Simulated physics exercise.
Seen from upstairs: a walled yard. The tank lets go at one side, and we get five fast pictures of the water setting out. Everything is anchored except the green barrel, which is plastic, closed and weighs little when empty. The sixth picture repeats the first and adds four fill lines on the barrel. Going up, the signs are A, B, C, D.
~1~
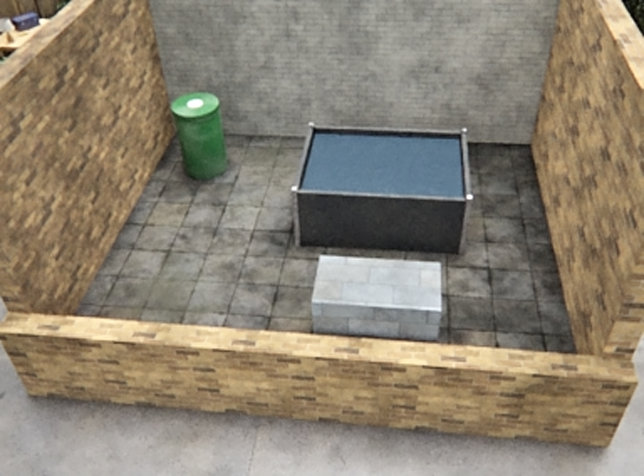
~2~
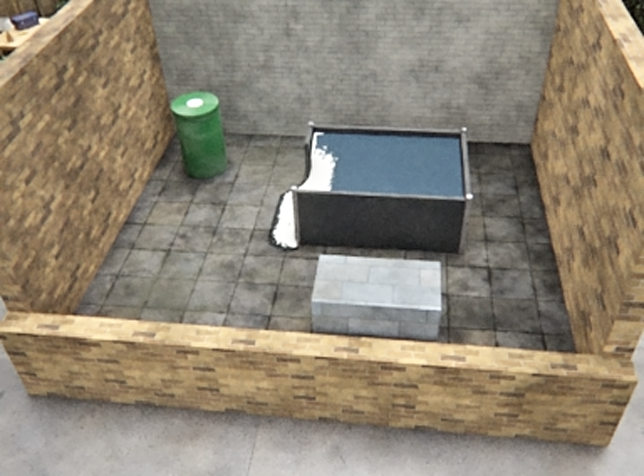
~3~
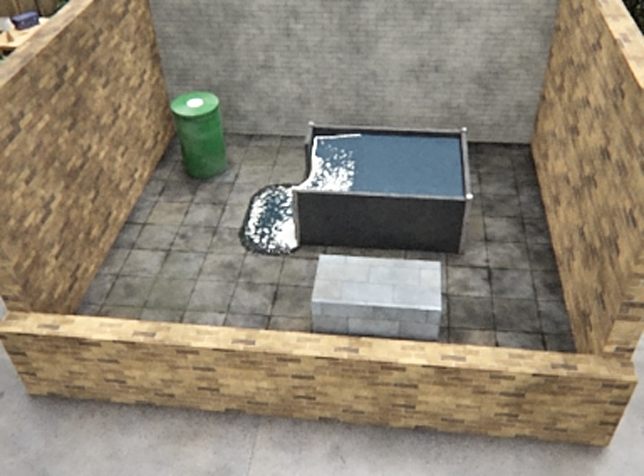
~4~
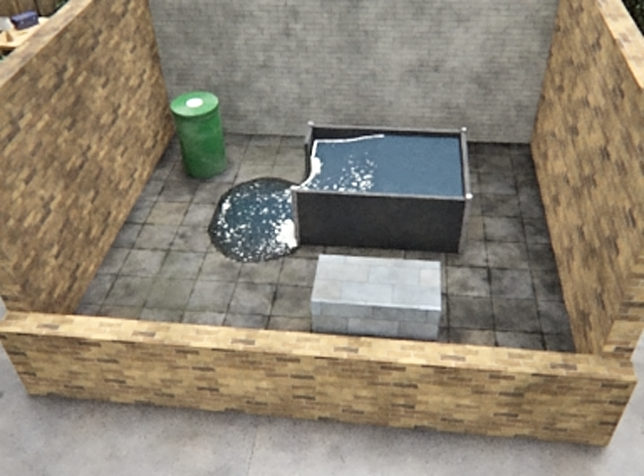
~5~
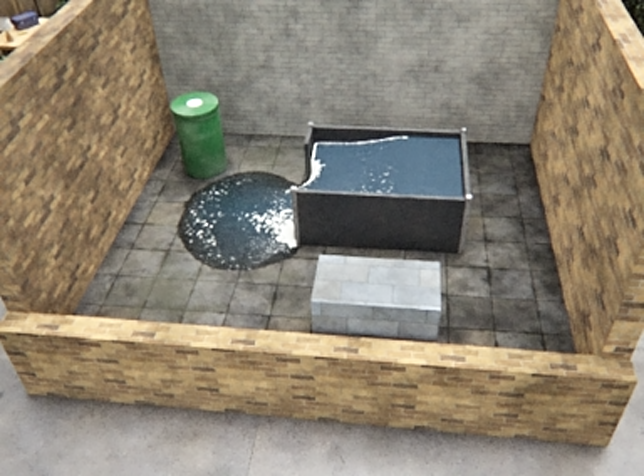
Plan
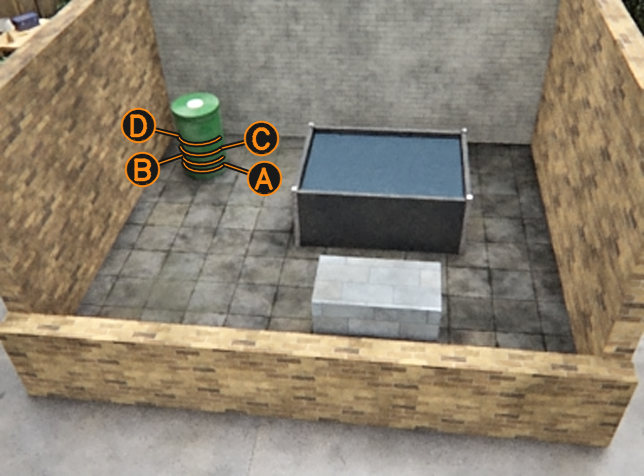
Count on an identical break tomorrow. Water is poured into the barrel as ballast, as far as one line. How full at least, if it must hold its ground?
Choose B.
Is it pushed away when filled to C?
No.
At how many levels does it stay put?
Three of the four.
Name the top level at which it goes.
Here it is level A.
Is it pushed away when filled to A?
Yes, it does.
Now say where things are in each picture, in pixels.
The first frame shows lid of the green barrel at (196, 104); tank full, its middle at (384, 166).
In the second frame, 2 % of the ground wet, in view closest to the barrel at (289, 196).
In the third frame, 5 % of the ground wet, in view closest to the barrel at (271, 188).
In the fourth frame, 8 % of the ground wet, in view closest to the barrel at (247, 184).
The fifth frame shows lid of the green barrel at (195, 103); 12 % of the ground wet, in view closest to the barrel at (229, 180).
On the marked copy, A at (200, 171); B at (198, 164); C at (197, 155); D at (195, 144); from the bottom up A, B, C, D.
If A is chosen, it is pushed about its own width away.
If B is chosen, it does not move.
If C is chosen, it does not move.
If D is chosen, it does not move.
